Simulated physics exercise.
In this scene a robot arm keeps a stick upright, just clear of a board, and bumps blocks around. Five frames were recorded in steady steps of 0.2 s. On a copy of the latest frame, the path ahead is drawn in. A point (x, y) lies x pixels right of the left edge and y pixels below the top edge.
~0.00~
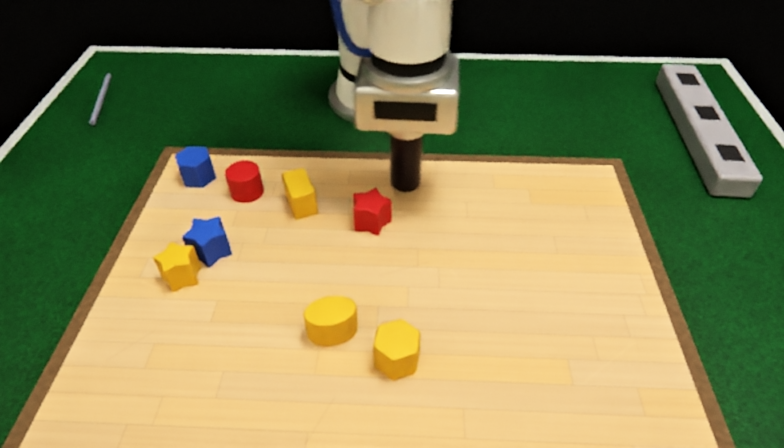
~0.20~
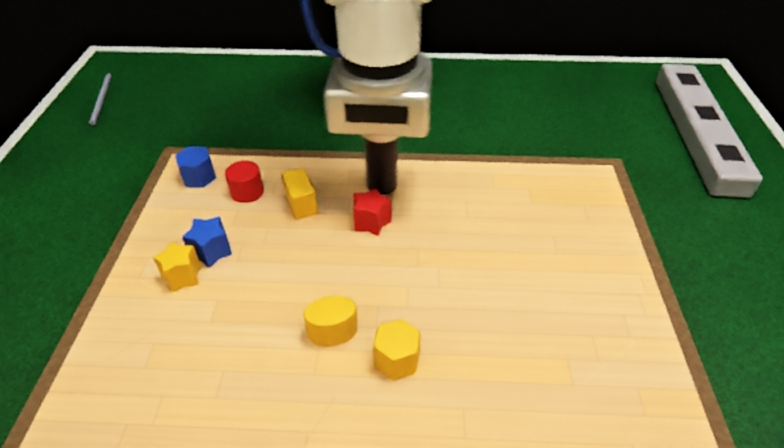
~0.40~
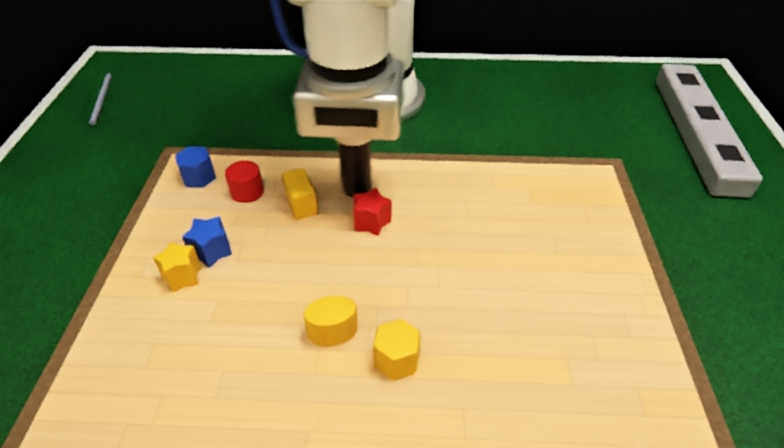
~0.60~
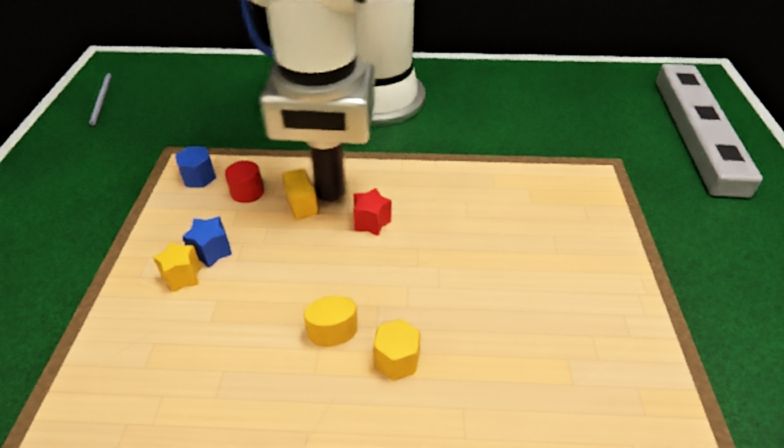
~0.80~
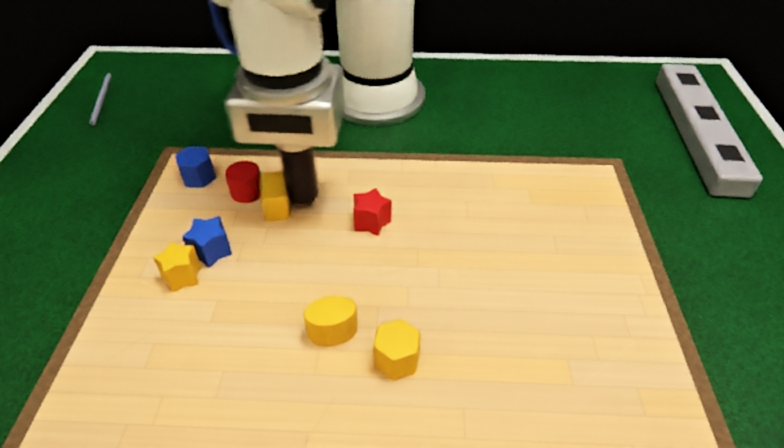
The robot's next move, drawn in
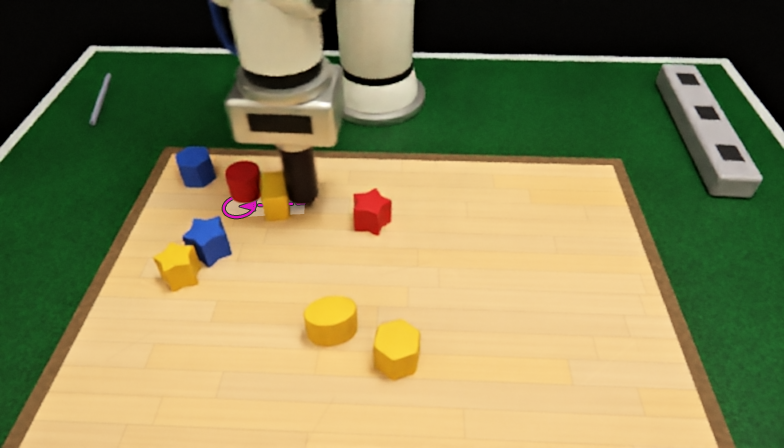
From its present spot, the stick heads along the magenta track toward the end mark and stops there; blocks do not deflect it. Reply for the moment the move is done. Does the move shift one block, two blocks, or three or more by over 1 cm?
In total, three or more blocks get moved by over 1 cm.
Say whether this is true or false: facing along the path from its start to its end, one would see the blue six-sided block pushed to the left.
Answer: False.
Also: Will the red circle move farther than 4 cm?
I'd say yes.
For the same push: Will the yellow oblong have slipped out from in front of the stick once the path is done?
Short answer: No.
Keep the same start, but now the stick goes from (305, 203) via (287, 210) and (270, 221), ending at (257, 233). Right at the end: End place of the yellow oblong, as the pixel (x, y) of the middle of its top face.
In the picture, it is at (244, 188).
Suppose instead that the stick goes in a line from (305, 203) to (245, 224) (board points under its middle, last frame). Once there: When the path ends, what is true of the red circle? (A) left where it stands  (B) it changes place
The answer is B.
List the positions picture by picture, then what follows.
In the first picture, tip of the stick (406, 182), middles of tops, blue six-sided block (192, 156), blue star block (204, 230), red circle (242, 170), yellow oblong (298, 182).
In the second picture, stick (382, 185), nothing pushed.
In the third picture, stick (357, 188), nothing pushed.
In the fourth picture, stick (331, 191), nothing pushed.
In the fifth picture, stick (303, 194), blue six-sided block (192, 156), blue star block (204, 230), red circle (242, 170), yellow oblong (273, 184).
The line goes from (305, 203) directly to (239, 206).
The first path, step by step. Halfway along, stick (270, 196); red circle (220, 166); yellow oblong (237, 185), turned 20° clockwise.
At the end, stick (237, 197); blue six-sided block (183, 150); blue star block unmoved; red circle (203, 164); yellow oblong (204, 189).
